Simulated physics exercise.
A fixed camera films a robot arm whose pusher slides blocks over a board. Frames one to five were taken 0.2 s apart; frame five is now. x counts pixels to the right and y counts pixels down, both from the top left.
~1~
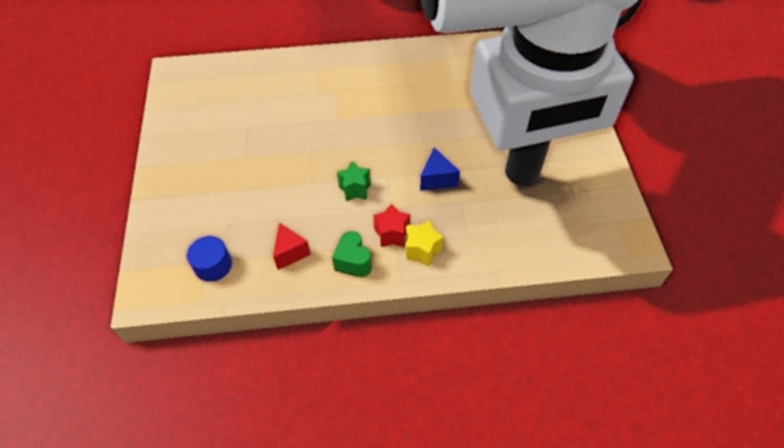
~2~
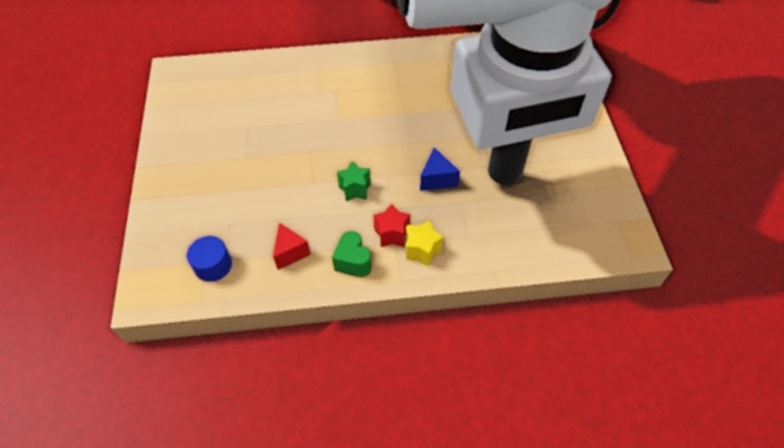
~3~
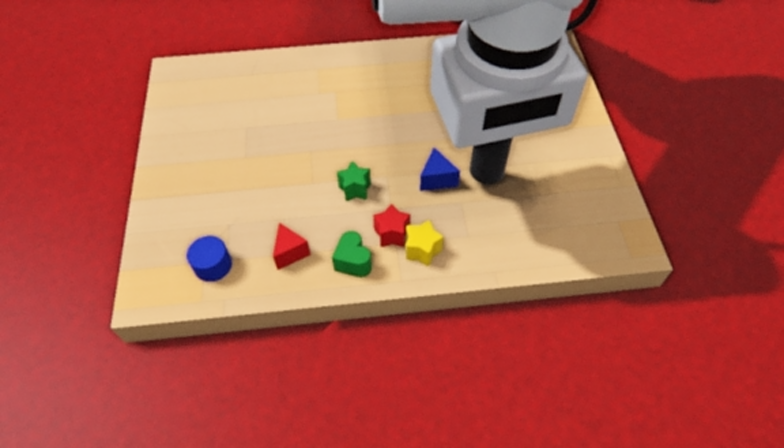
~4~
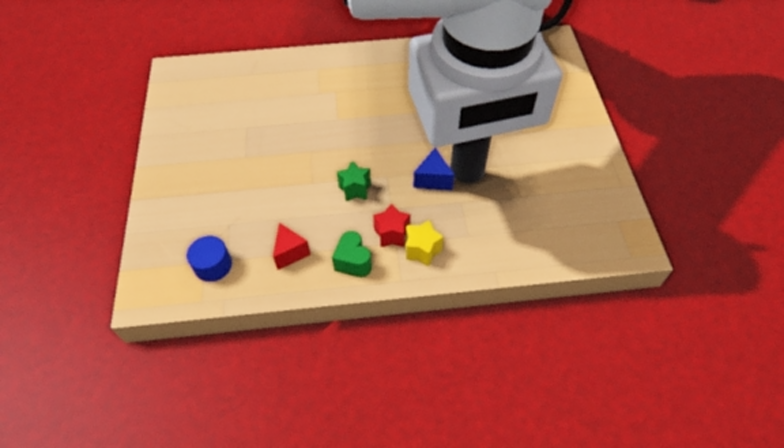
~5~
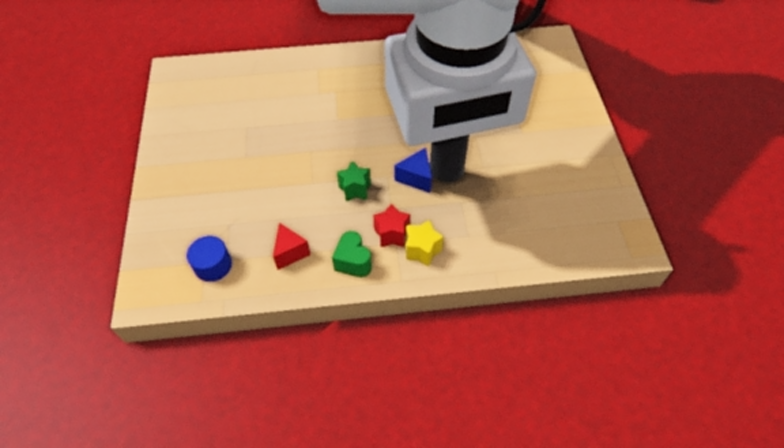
A robot arm slid its dark pusher left across a wooden board until it met the blue triangle, then nudged it a short way left toward the green star, while the other blocks stayed still.
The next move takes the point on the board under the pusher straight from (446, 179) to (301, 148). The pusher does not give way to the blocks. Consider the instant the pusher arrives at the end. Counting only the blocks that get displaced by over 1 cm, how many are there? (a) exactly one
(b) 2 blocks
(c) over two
Choice a: Exactly one.
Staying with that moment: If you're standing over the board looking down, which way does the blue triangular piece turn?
Spins counterclockwise.
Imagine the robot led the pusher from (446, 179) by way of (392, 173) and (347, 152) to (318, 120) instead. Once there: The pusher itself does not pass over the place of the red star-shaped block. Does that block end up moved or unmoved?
That block is not shifted.
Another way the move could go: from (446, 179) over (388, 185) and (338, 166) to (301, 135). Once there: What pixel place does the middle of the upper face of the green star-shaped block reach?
Its top middle is near (322, 179).
The first path, step by step. One third of the way, pusher (396, 158); blue triangular piece (366, 154).
Two thirds of the way, pusher (347, 148); blue triangular piece (316, 146), turned 15° anticlockwise.
At the end, pusher (299, 138); green star-shaped block not moved; blue triangular piece (272, 145), turned 40° anticlockwise.
